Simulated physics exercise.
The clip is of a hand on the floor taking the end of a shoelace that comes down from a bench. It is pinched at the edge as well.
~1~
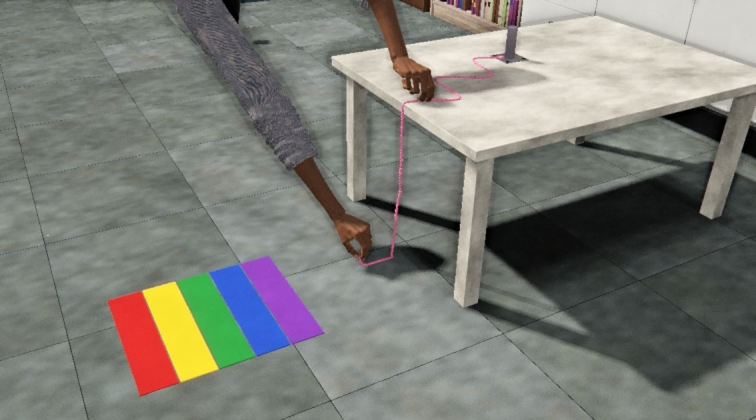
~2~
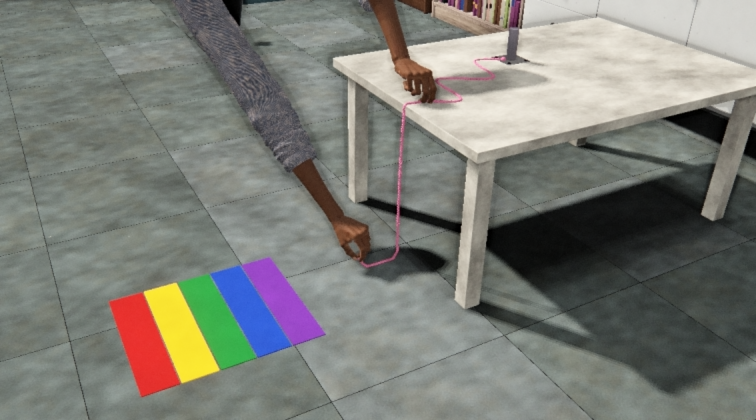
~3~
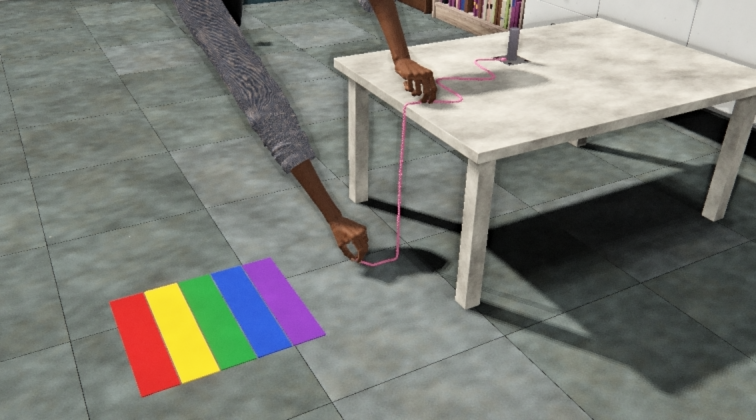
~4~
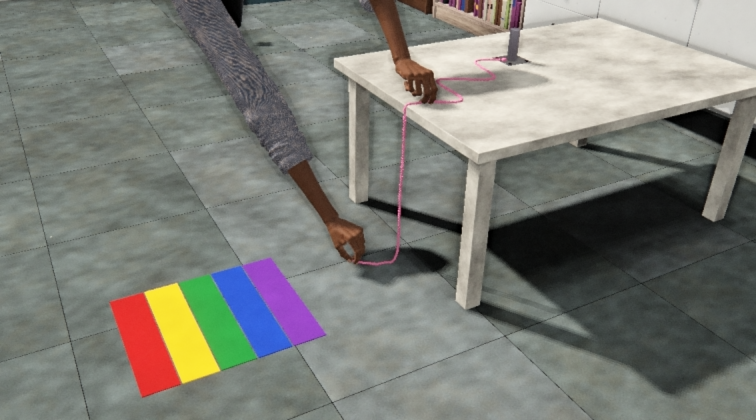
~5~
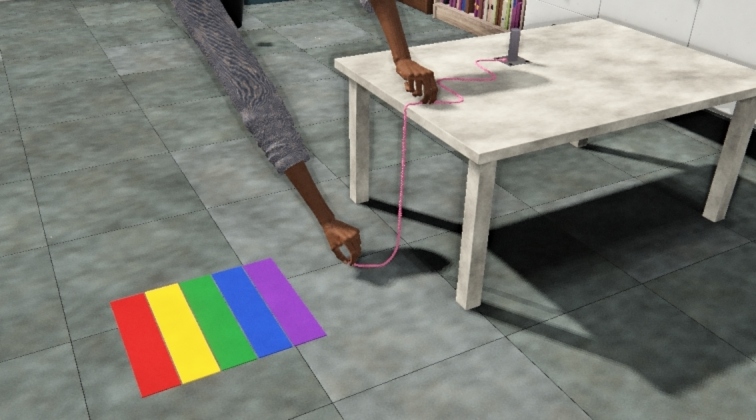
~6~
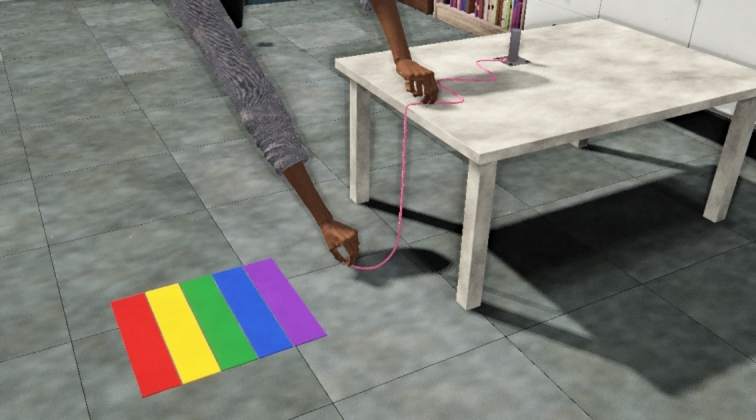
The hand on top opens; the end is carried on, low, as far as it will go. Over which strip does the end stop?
The red one.
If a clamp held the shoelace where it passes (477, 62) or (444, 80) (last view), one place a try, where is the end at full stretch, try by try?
About (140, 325) and (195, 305).
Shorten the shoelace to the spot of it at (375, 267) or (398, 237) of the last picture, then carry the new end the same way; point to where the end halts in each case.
In that order: (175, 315) and (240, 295).
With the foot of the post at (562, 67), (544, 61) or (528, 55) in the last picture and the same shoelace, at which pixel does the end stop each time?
Try by try, around (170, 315), (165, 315) and (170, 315).
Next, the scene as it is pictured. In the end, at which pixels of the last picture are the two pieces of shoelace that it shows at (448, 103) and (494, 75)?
The first at (348, 136), the second at (458, 77).
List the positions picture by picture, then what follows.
In the first picture, end (360, 256); purple (298, 322); blue (264, 334); green (228, 345); yellow (192, 357); red (152, 370).
In the second picture, end (359, 259); shoelace through (475, 62) (476, 79) (452, 92) (412, 103) (400, 176) (397, 239).
In the third picture, end (356, 260).
In the fourth picture, end (353, 261); shoelace through (476, 62) (477, 80) (453, 92) (412, 104) (402, 176) (398, 240).
In the fifth picture, end (349, 263).
In the sixth picture, end (347, 263); shoelace through (476, 63) (478, 80) (454, 93) (413, 105) (403, 177) (398, 241).
Early on, end near (209, 304); over green.
Midway, end near (160, 318); over yellow.
At the end of the slack, end near (129, 327); over red. It halts on the red strip.
